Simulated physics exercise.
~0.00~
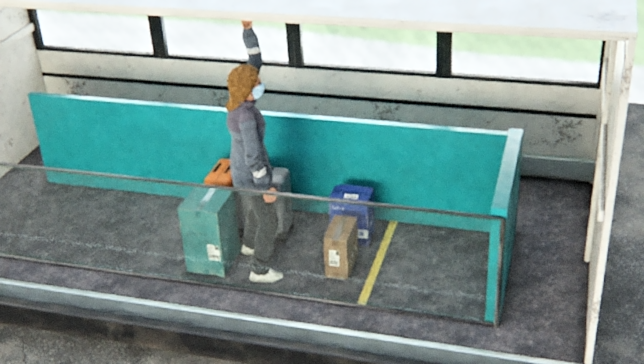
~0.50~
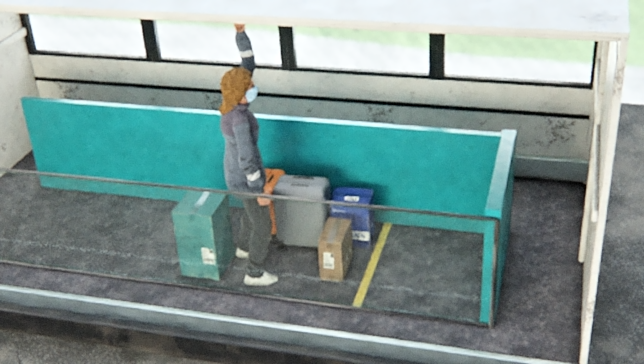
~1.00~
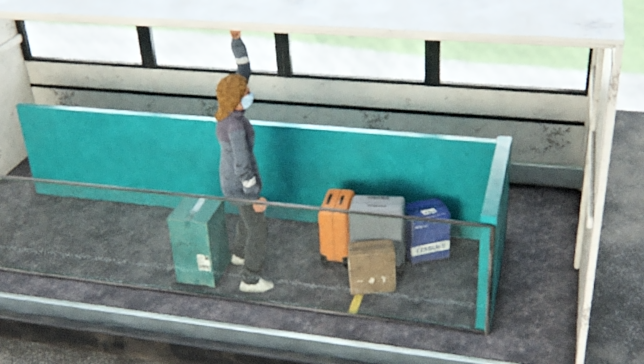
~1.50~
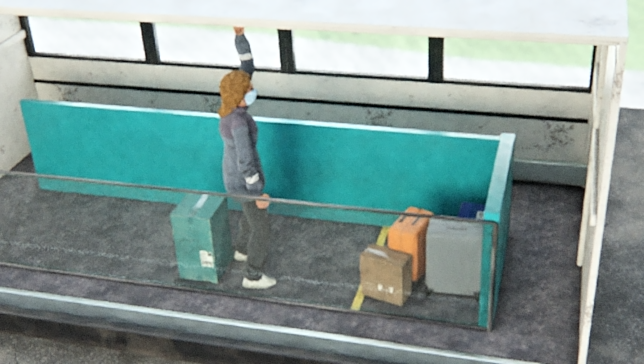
The clip opens on a masked passenger in a shuttle bay, one arm raised to hold on overhead, with a teal bag beside her and other luggage nearby. The grey and orange cases roll right from behind her, closing in on a blue piece of luggage and a brown carton just short of a yellow line. The whole group then shifts right, the blue piece passing the line first. The grey case rolls on to the teal end panel, and the orange case and carton follow across the line. At the end, the blue piece sits mostly hidden behind the grey case, well past the line, while the teal bag remains beside the standing passenger.
